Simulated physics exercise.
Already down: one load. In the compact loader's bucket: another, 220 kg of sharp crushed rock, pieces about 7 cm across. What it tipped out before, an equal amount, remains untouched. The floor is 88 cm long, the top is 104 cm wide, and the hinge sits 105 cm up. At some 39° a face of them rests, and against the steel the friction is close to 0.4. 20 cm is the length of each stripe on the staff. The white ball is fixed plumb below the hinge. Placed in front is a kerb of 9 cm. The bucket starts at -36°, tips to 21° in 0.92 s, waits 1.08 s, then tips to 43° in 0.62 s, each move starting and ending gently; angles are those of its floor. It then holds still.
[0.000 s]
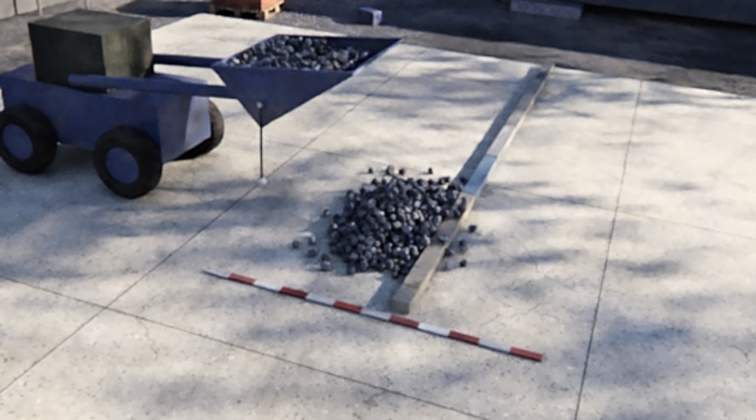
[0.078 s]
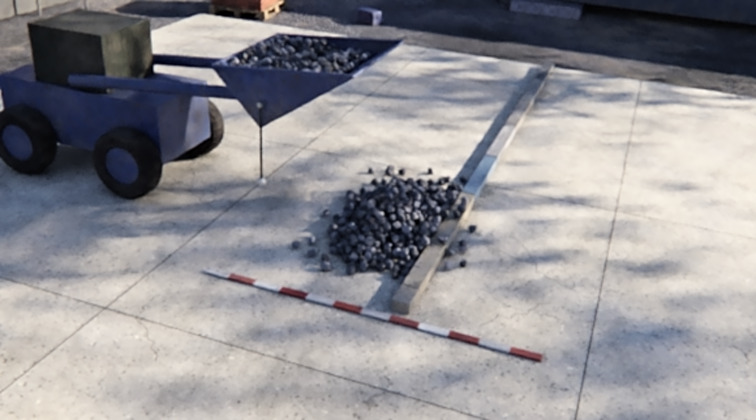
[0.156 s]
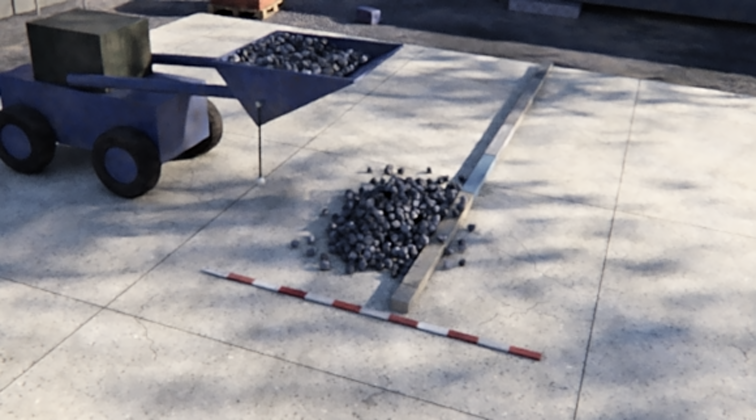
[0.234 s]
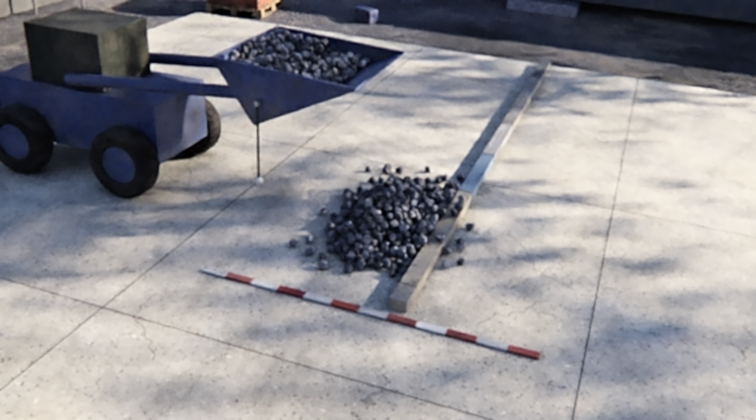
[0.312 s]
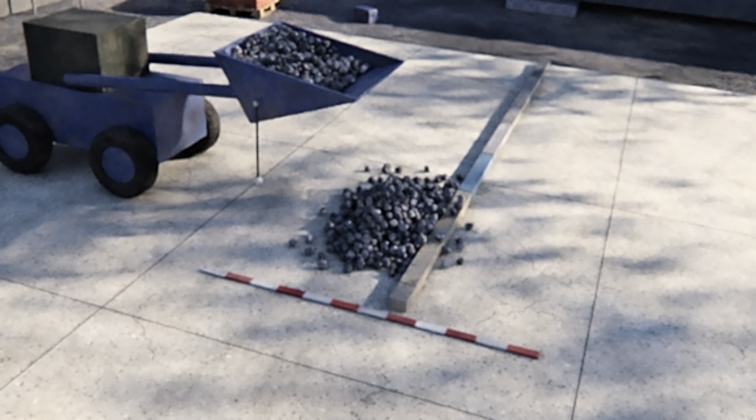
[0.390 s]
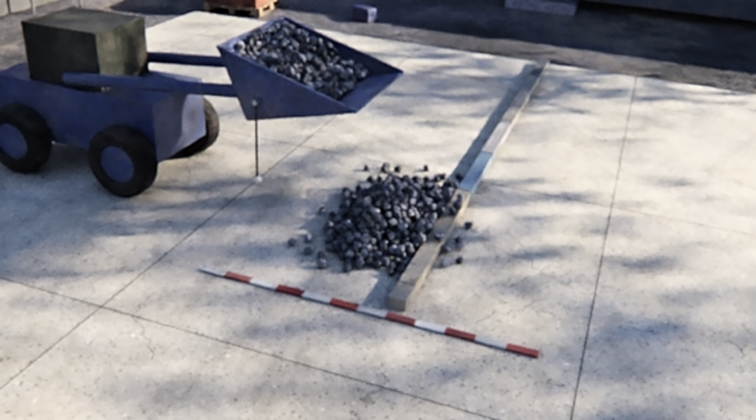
A dark blue loader's bucket full of dark stones tilting gradually forward, its lip lowering, beside a stone heap against a kerb.
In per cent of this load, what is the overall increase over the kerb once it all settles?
0 out of 100, about.
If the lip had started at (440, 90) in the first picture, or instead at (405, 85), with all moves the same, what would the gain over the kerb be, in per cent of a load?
Around 60 and 25 percent respectively.
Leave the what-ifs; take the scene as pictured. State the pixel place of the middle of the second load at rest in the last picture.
Centre at roughly (366, 200).
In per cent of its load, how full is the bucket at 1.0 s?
It keeps some 100 percent of its load.
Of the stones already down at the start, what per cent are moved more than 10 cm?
Roughly 0 percent.
After 0.7 s the floor is at 12°; in per cent of one load, 100 in the bucket, 99 on this side of the kerb, 1 over the kerb; the foremost stones are at (456, 237).
After 1.0 s the floor is at 21°; in per cent of one load, 100 in the bucket, 99 on this side of the kerb, 1 over the kerb; the foremost stones are at (456, 237).
After 3.1 s the floor is at 43°; in per cent of one load, 0 in the bucket, 198 on this side of the kerb, 2 over the kerb; the foremost stones are at (458, 243).
After 5.5 s the floor is at 43°; in per cent of one load, 0 in the bucket, 198 on this side of the kerb, 2 over the kerb; the foremost stones are at (458, 243). Net gain over the kerb, 0.
